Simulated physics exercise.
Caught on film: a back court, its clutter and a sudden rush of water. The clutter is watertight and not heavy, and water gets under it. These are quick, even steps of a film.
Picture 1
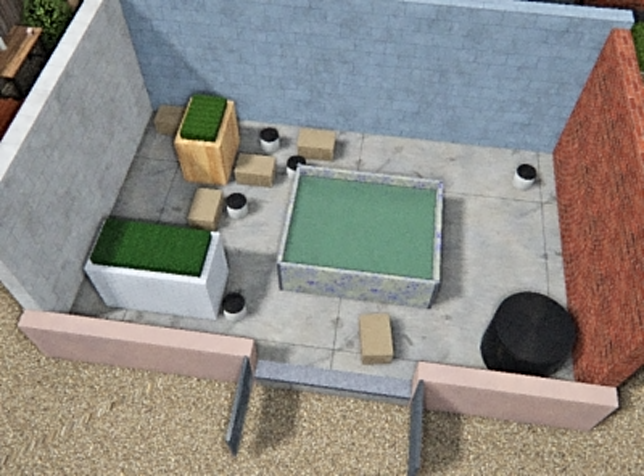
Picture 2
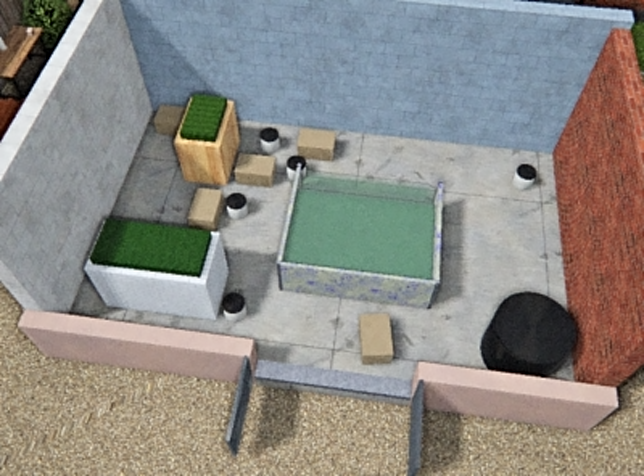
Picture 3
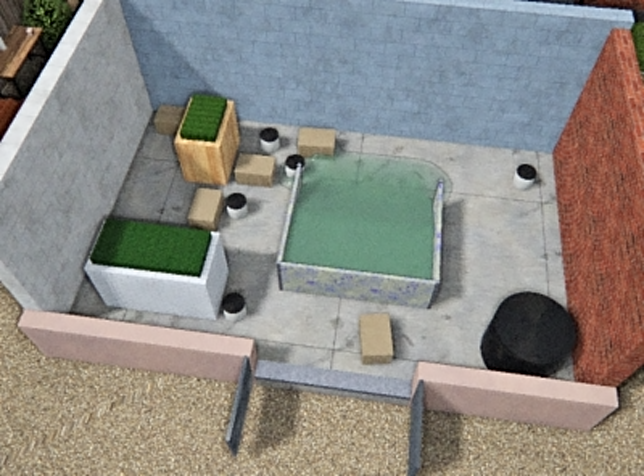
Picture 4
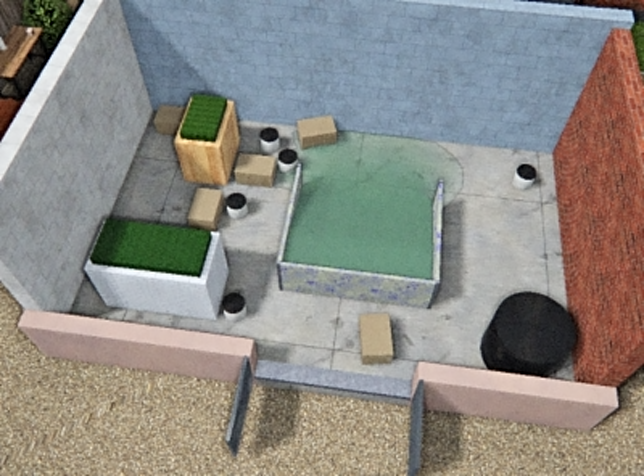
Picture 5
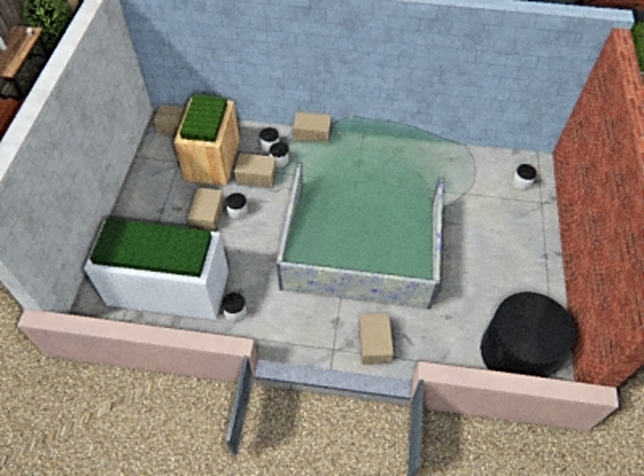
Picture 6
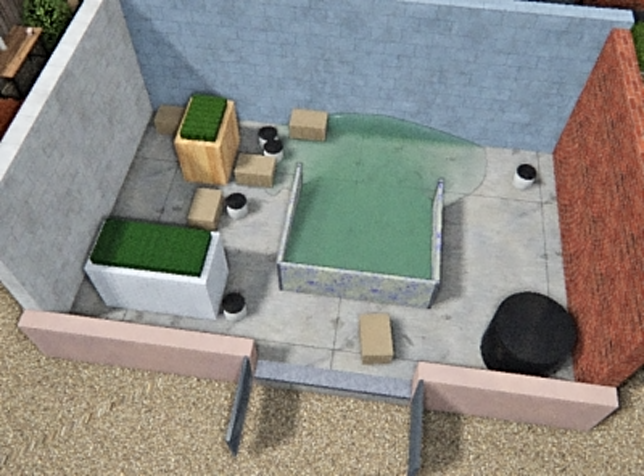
Green water poured out of the open back of a low tank in a walled yard and spread toward the blue wall, nudging a small pail and a tan box a short way left.
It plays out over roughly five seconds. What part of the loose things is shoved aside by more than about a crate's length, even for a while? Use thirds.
That comes to two thirds or above.
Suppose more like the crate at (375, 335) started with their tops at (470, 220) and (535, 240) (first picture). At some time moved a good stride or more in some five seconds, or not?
One after the other: Never so far, shifted that much.
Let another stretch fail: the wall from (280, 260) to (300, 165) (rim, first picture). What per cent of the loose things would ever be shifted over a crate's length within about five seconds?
I make it 90 per cent.
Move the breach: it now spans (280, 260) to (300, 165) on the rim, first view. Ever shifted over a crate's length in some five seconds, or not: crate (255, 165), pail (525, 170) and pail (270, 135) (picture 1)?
One after the other: Shifted that much, under that, shifted that much.
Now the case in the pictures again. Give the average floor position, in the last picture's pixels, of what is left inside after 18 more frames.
Close to (268, 265).
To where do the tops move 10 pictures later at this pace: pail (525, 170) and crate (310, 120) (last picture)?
Roughly at (557, 223) and (195, 105).
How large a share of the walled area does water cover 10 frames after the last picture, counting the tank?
Roughly 45 per cent.
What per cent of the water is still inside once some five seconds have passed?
About 98 per cent.
A moment on, 2 of 10 are well off their spots; 1 afloat.
Next, 5 of 10 are well off their spots; 5 afloat.
Later, 8 of 10 are well off their spots; 5 afloat.
In the end, 9 of 10 are well off their spots, and 9 have been at some point; 7 afloat.
